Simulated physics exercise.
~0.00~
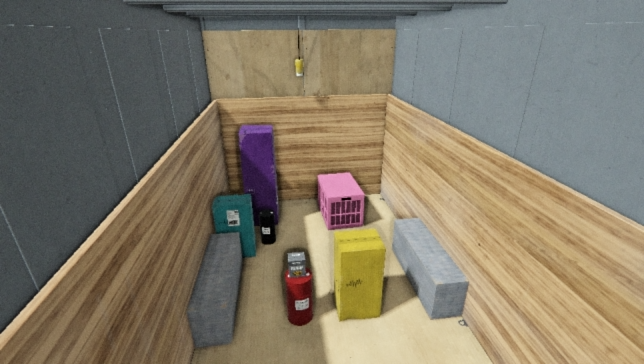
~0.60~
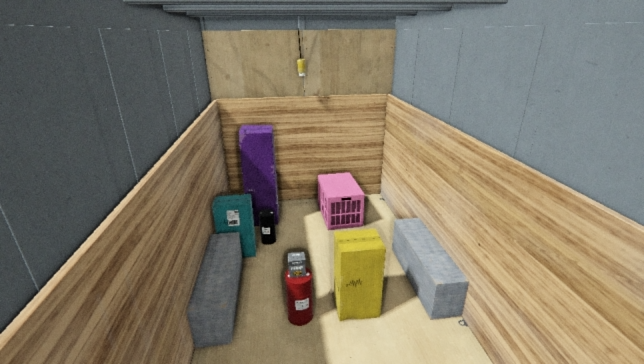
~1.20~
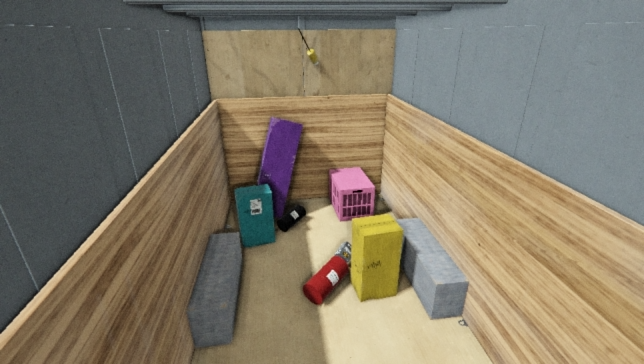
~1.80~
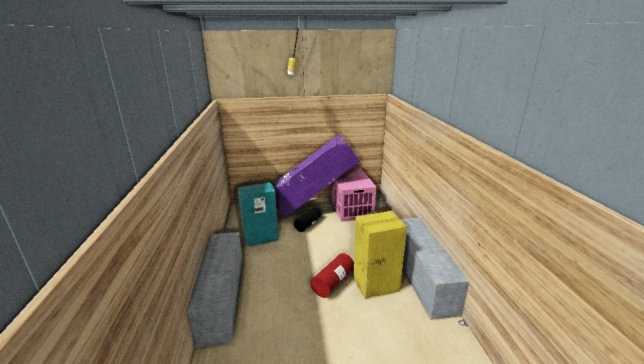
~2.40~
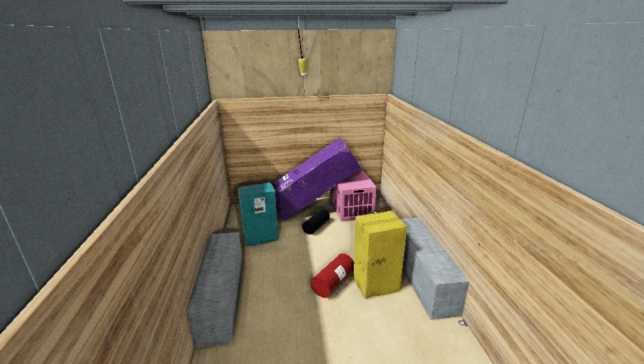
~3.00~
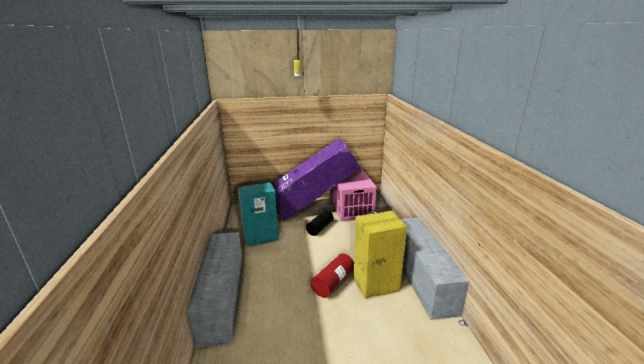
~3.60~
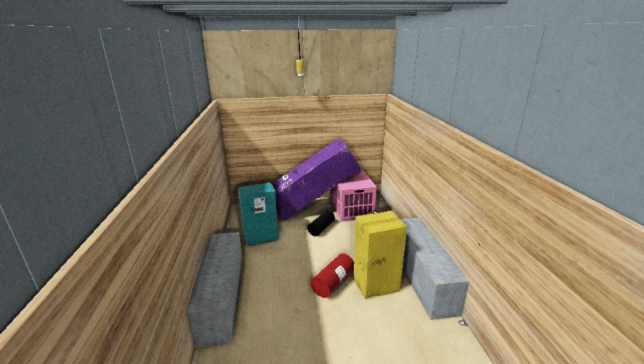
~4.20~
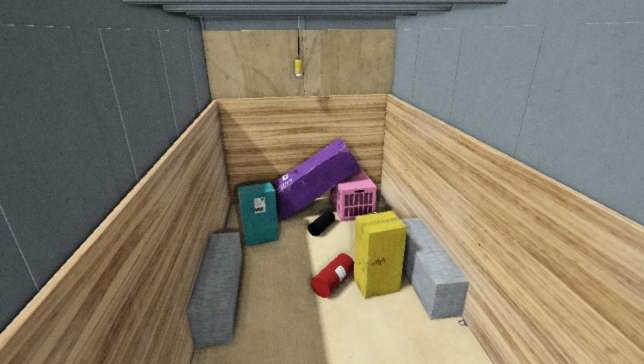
The load bay of a van is seen from above its rear, looking forwards between wood-panelled walls, with grey wheel boxes at both sides and a lamp hanging ahead. A tall purple box, a turquoise box and a small black canister stand at the back left, a pink chest at the back right, and a red canister with a small grey box and a yellow box nearer. After a still start, the load shifts forwards and right, the lamp swings, and both canisters topple. The purple box tips right onto the pink chest as the grey box drops from sight. The black canister rolls slightly right, then everything settles, turquoise and yellow boxes upright.
